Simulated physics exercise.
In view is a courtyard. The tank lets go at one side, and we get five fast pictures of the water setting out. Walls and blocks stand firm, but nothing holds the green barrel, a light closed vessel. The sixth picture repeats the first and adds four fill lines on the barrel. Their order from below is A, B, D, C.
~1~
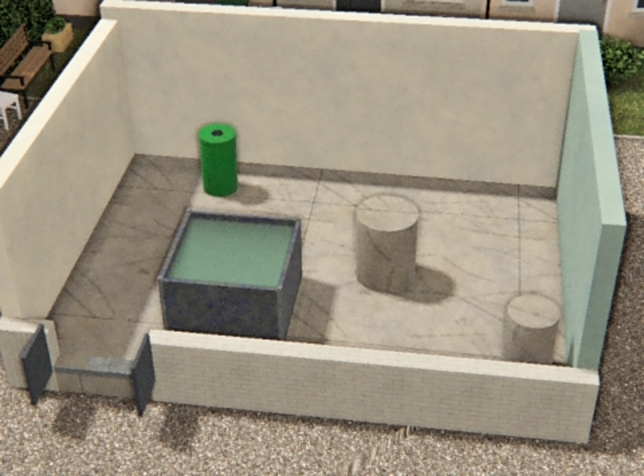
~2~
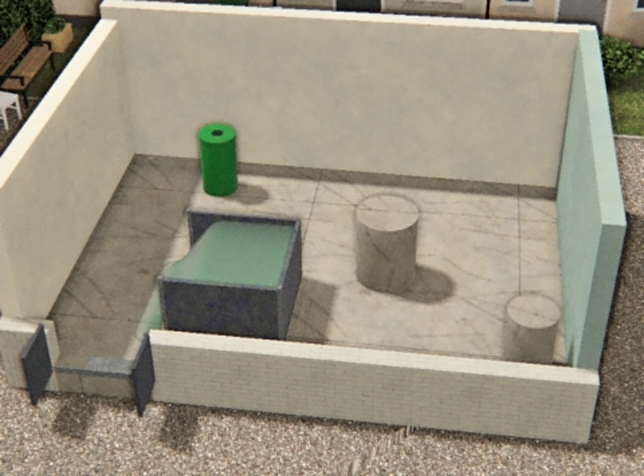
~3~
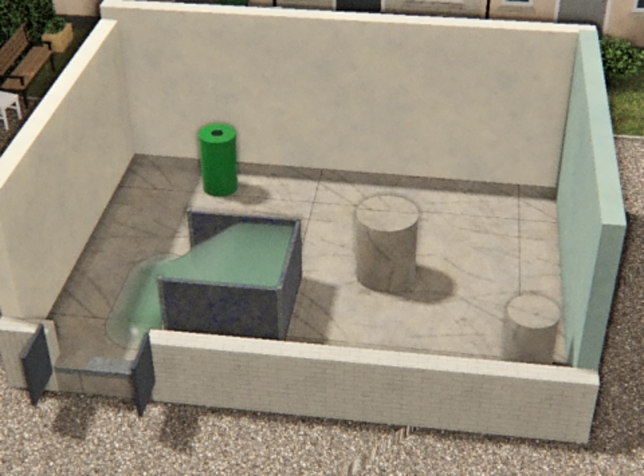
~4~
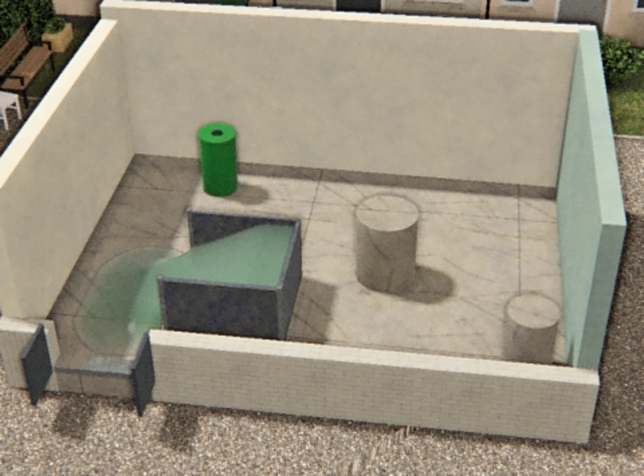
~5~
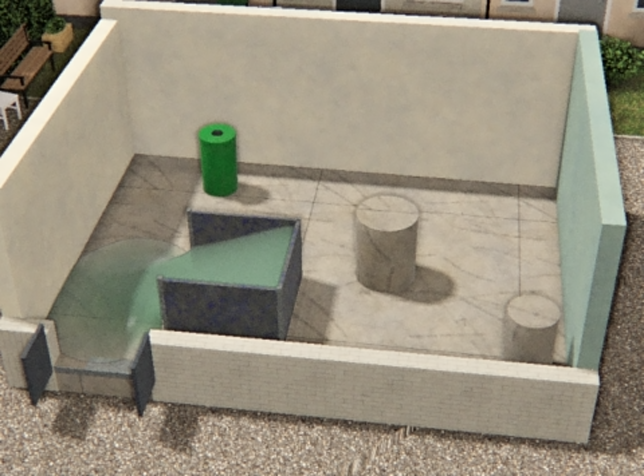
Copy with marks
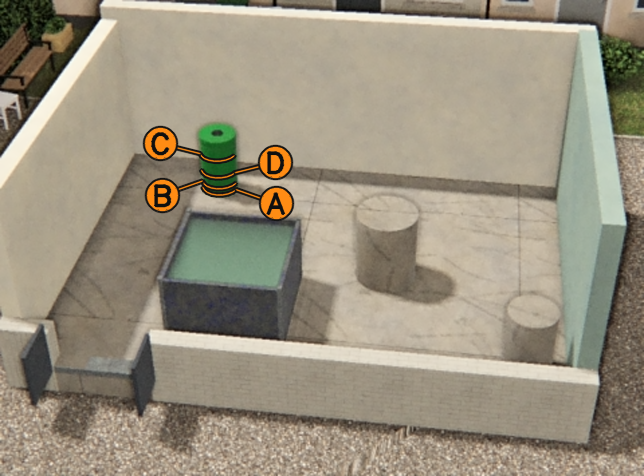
Greenish water pouring from the open left side of a dark tank and spreading across the floor of a walled courtyard.
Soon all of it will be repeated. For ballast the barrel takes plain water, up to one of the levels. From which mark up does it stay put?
Line D just does it.
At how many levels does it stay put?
Two of them.
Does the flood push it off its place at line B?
Yes, that goes wrong.
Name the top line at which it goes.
B.
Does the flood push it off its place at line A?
Yes, that goes wrong.
On the marked copy, A at (216, 195); B at (216, 188); C at (214, 161); D at (215, 177); from the bottom up A, B, D, C.
With A, it is pushed about 6 times its own width away.
With B, it is pushed about its own width away.
With C, it does not move.
With D, it does not move.
